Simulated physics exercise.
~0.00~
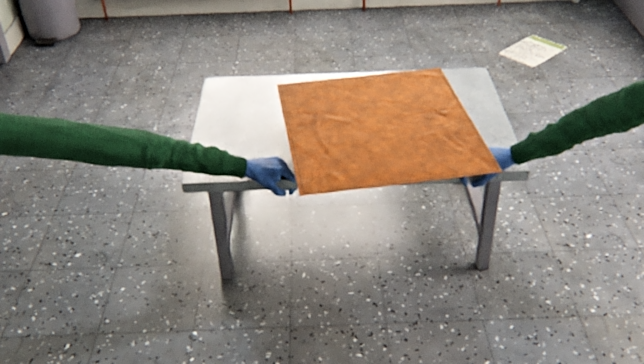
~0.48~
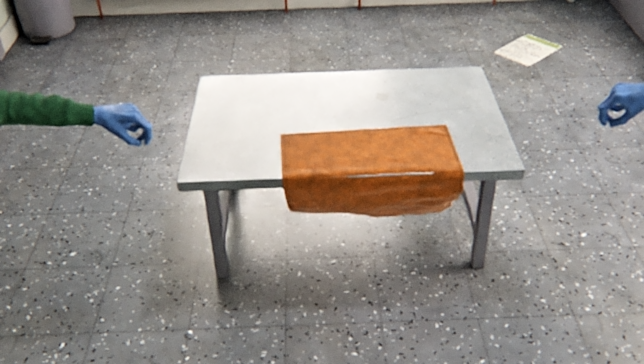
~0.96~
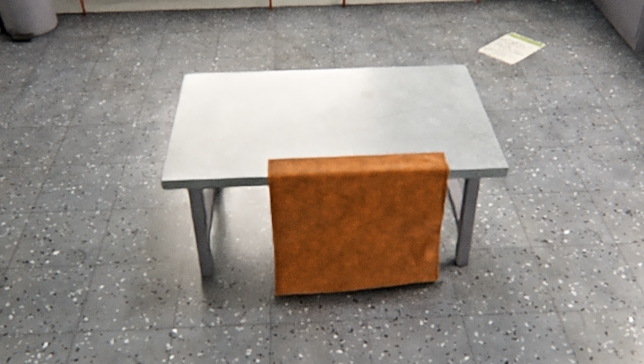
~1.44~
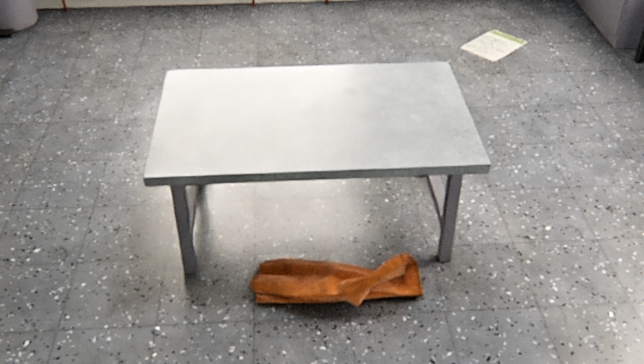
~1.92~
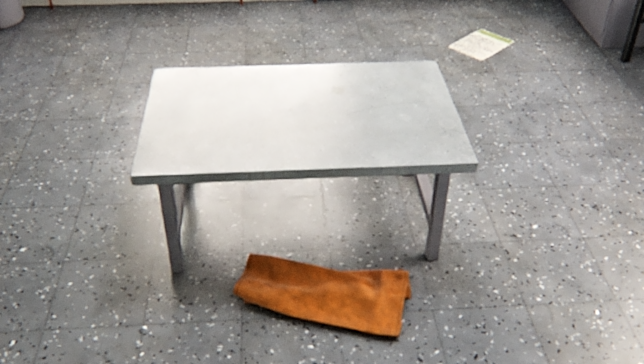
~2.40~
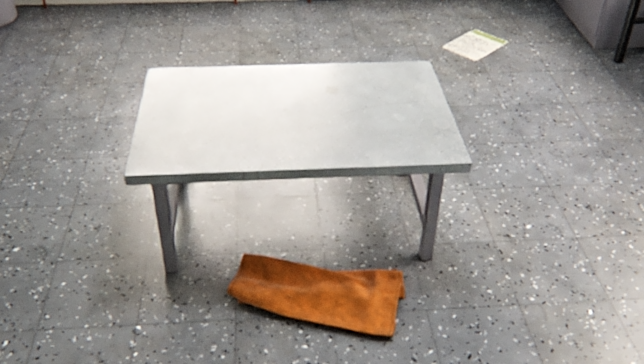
In a room with a speckled gray floor, two blue-gloved hands let go of an orange-brown cloth lying partly over the front edge of a gray table, and it slid down off the edge and ended crumpled on the floor.
